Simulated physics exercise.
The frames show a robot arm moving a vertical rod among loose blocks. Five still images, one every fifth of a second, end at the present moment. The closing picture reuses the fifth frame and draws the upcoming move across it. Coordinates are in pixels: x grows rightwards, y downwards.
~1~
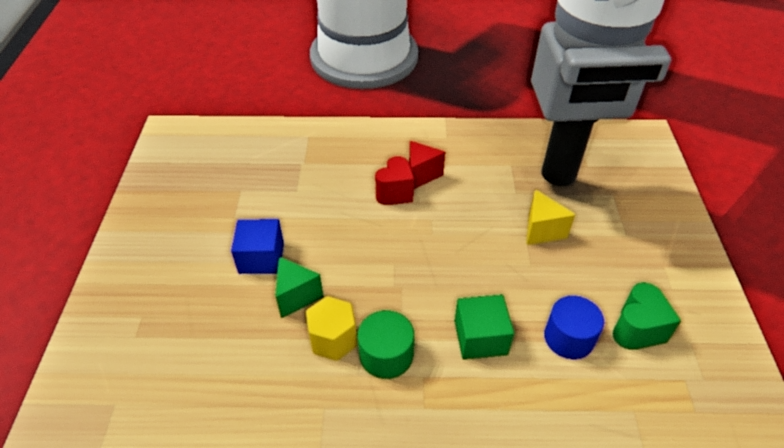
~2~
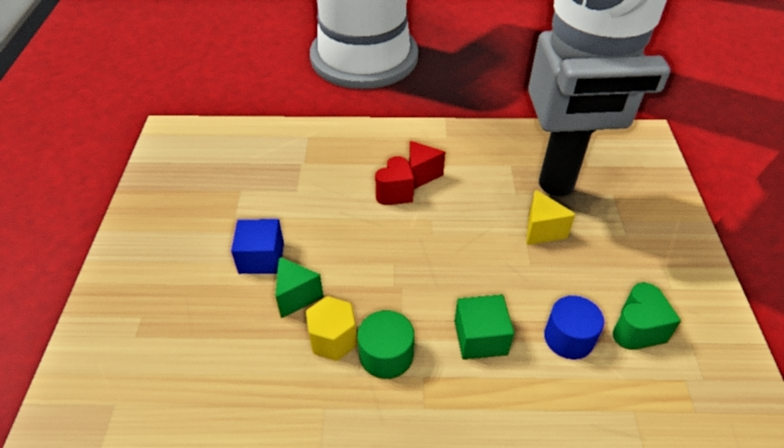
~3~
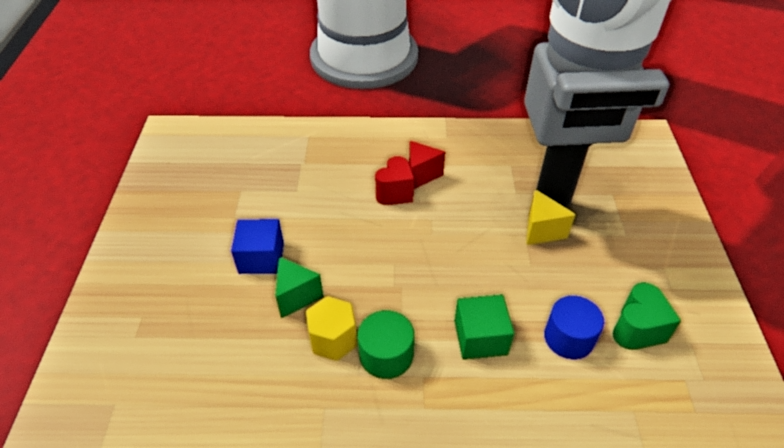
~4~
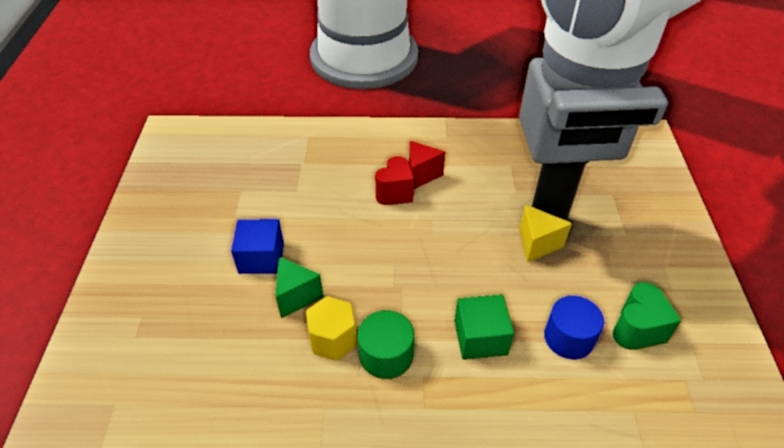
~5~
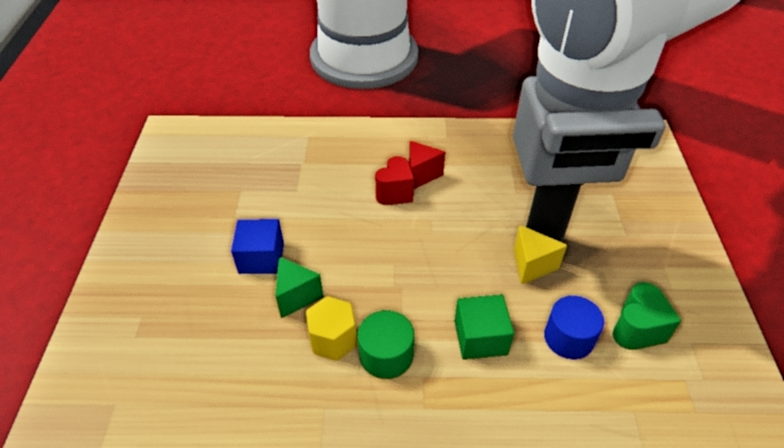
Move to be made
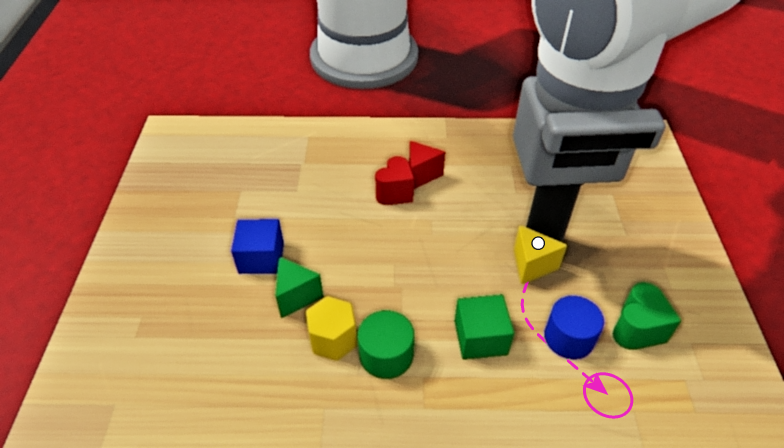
A robot arm lowered its black rod toward the yellow triangle and pushed it down the wooden board, slightly to the left, while the scattered red, blue, green and other yellow blocks stayed still.
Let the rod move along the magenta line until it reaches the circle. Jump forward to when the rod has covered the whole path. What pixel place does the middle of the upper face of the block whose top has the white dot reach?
Roughly at (526, 341).
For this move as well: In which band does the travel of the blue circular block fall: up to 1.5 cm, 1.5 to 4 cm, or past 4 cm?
Its final spot will lie more than 4 cm from the current one.
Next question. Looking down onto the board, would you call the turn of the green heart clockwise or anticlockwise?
Bird's-eye view: Counterclockwise.
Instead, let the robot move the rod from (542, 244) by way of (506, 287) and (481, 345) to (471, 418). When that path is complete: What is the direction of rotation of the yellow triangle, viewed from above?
It twists anticlockwise.
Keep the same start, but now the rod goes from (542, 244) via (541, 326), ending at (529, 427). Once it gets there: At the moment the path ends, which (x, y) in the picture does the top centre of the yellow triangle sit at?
The centre of its top will be at (498, 365).
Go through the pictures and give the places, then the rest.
The first picture shows rod's lower end at (559, 174); green four-sided block at (486, 315); yellow triangle at (548, 208); blue circular block at (578, 316); green heart at (651, 307).
The second picture shows rod at (557, 184); blocks still.
The third picture shows rod at (553, 197); blocks still.
The fourth picture shows rod at (550, 213); yellow triangle at (544, 222).
The fifth picture shows rod at (545, 233); green four-sided block at (486, 315); yellow triangle at (538, 243); blue circular block at (578, 316); green heart at (651, 307).
Drawn move, from (542, 244) via (524, 291) and (549, 344), ending at (608, 395); the dot is on the yellow triangle.
The first path, step by step. One third of the way, rod at (527, 281); yellow triangle at (521, 295).
Two thirds of the way, rod at (553, 335); green four-sided block at (478, 320); yellow triangle at (526, 340), turned 15° clockwise; blue circular block at (608, 332).
At the end, rod at (613, 386); green four-sided block at (478, 320); yellow triangle at (526, 341), turned 15° clockwise; blue circular block at (662, 356); green heart at (661, 305), turned 25° anticlockwise.
